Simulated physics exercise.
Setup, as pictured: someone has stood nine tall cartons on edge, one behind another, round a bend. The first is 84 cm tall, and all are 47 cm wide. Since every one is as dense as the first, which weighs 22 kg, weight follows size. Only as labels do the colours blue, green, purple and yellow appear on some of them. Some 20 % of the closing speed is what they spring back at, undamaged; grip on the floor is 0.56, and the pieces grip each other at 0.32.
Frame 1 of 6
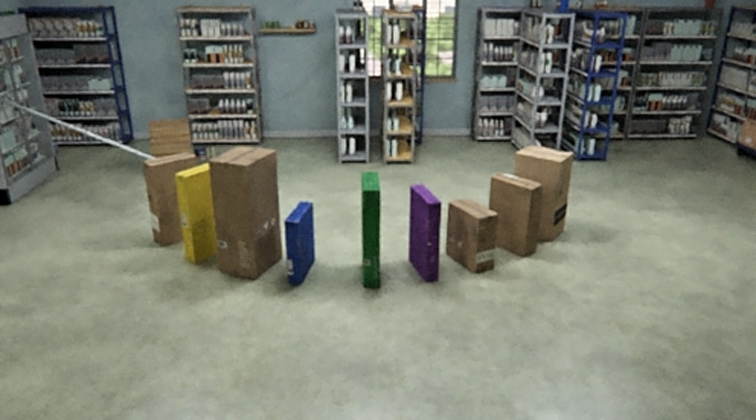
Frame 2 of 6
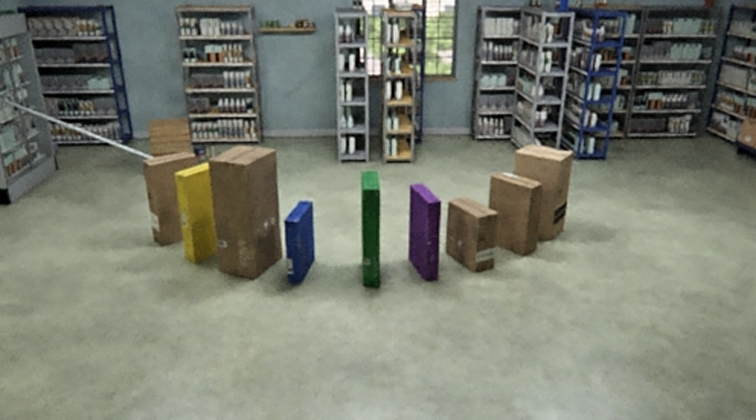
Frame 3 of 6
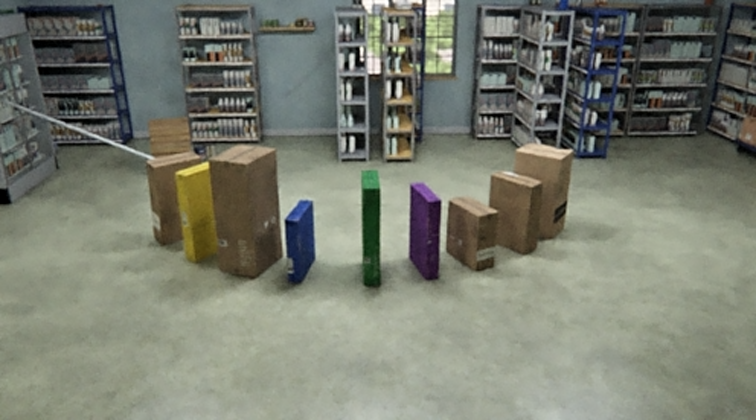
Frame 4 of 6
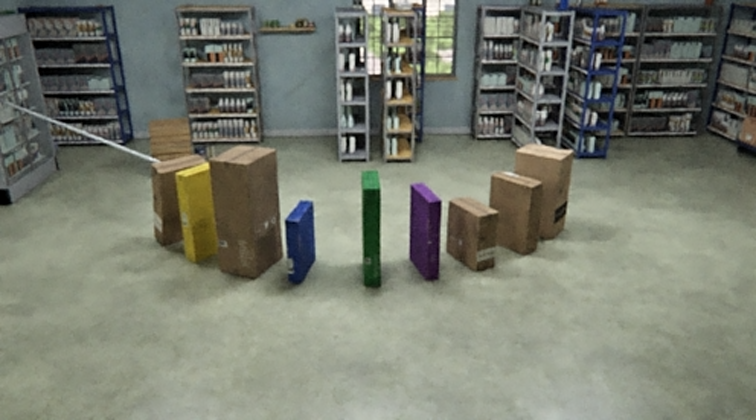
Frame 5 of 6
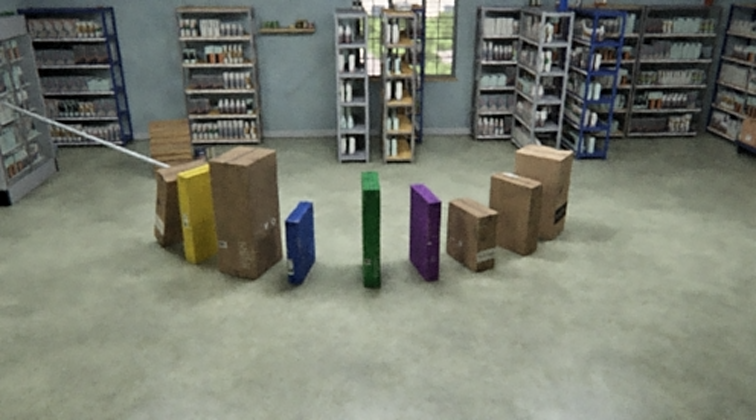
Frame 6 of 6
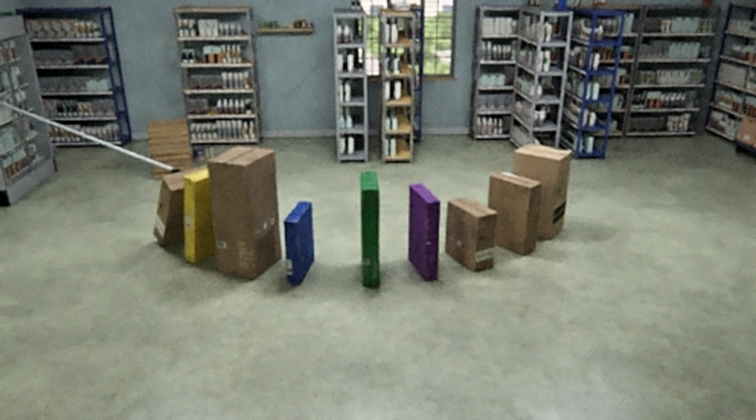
A pole moves in from the left and tilts the first carton toward the yellow one.
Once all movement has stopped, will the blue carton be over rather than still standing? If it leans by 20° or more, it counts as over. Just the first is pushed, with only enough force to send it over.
No, it keeps its place.
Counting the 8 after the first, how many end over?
The count is 0.
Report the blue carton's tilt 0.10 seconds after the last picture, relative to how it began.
Something like 0°, give or take.
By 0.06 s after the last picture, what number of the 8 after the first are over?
0.
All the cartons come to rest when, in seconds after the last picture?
0.5 s, give or take.
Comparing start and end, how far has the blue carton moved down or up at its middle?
0 centimetres lower, roughly.
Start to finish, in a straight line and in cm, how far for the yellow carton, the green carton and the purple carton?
Shift in cm - yellow: 10; green: 0; purple: 0.
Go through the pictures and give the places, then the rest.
In the first picture (places mark the middle of the side facing us), pole end 11 cm from the first carton; blue carton (307, 243); green carton (372, 240); yellow carton (211, 214); the rest undisturbed.
Pole end 14 mm from the first carton; blue carton (307, 242), in the second picture.
Pole end pushing; blue carton (308, 241); the rest undisturbed, in the third picture.
Pole end pushing; blue carton (308, 241); the rest undisturbed, in the fourth picture.
Pole end stopped; blue carton (308, 242); the rest undisturbed, in the fifth picture.
Pole end (172, 172) stopped; blue carton (307, 242); green carton (371, 240); one has shifted, in the sixth picture.
Then, 0.06 s after the last picture, none of the 8 other cartons over, 1 disturbed; blue carton unmoved; yellow carton leaning 13°.
Then, 0.10 s after the last picture, none of the 8 other cartons over, 1 disturbed; blue carton unmoved; yellow carton leaning 14°.
At rest, none of the 8 other cartons over, 1 disturbed; blue carton unmoved; yellow carton leaning 14°; green carton unmoved. Eight left standing. As the last picture would show them, middles, blue carton near (300, 242), yellow carton near (213, 215).
